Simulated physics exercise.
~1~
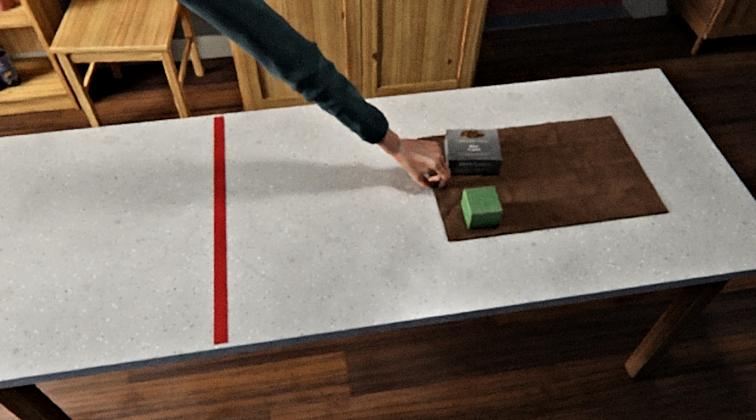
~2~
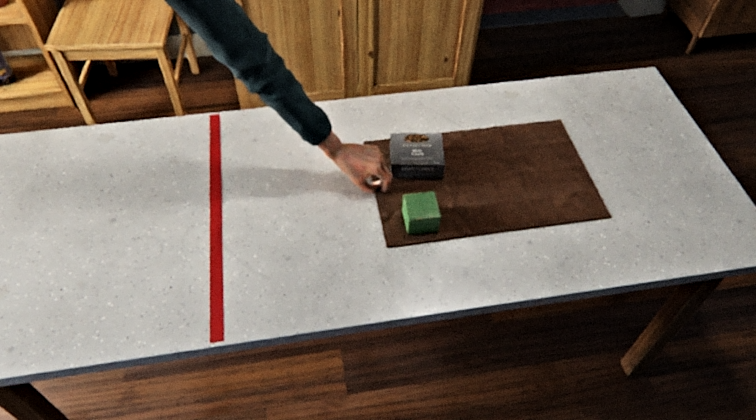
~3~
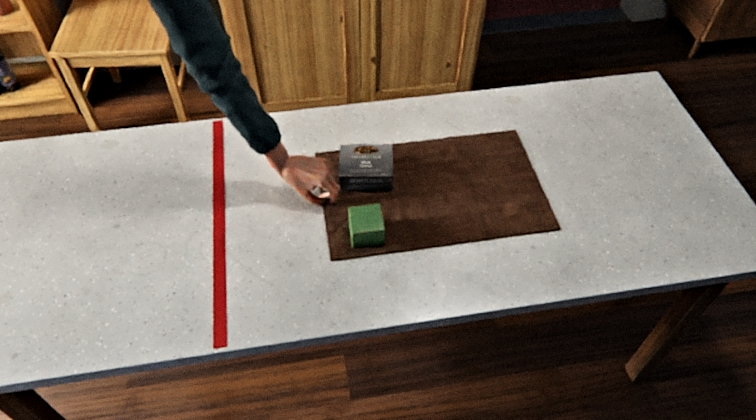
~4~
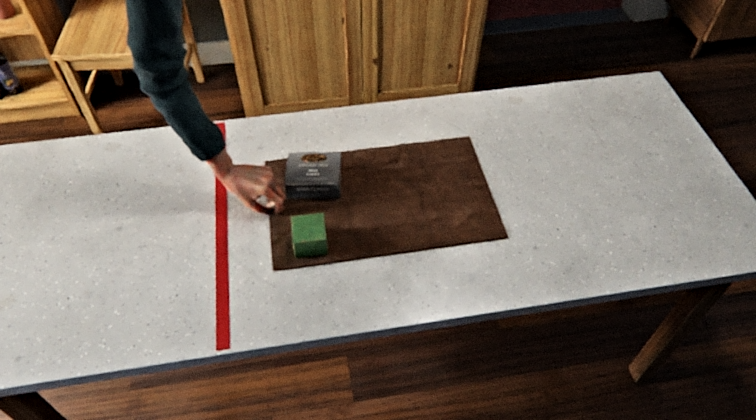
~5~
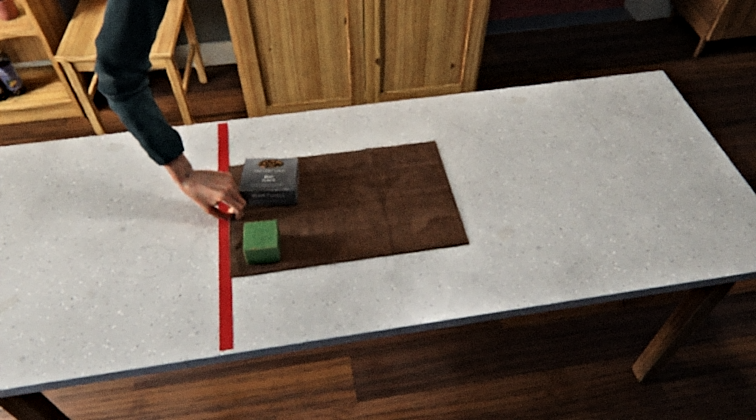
At first, a hand in a dark green sleeve grips the left edge of a brown place mat lying on a pale speckled table, well to the right of a strip of red tape. A green block and a grey packet sit near the mat's left end. The hand draws the mat steadily leftward, and both objects ride along with it. As the mat slides closer to the tape, the block and packet keep their places on the cloth. Finally, the mat's left edge reaches the red strip, with the hand still at it and both objects still aboard.
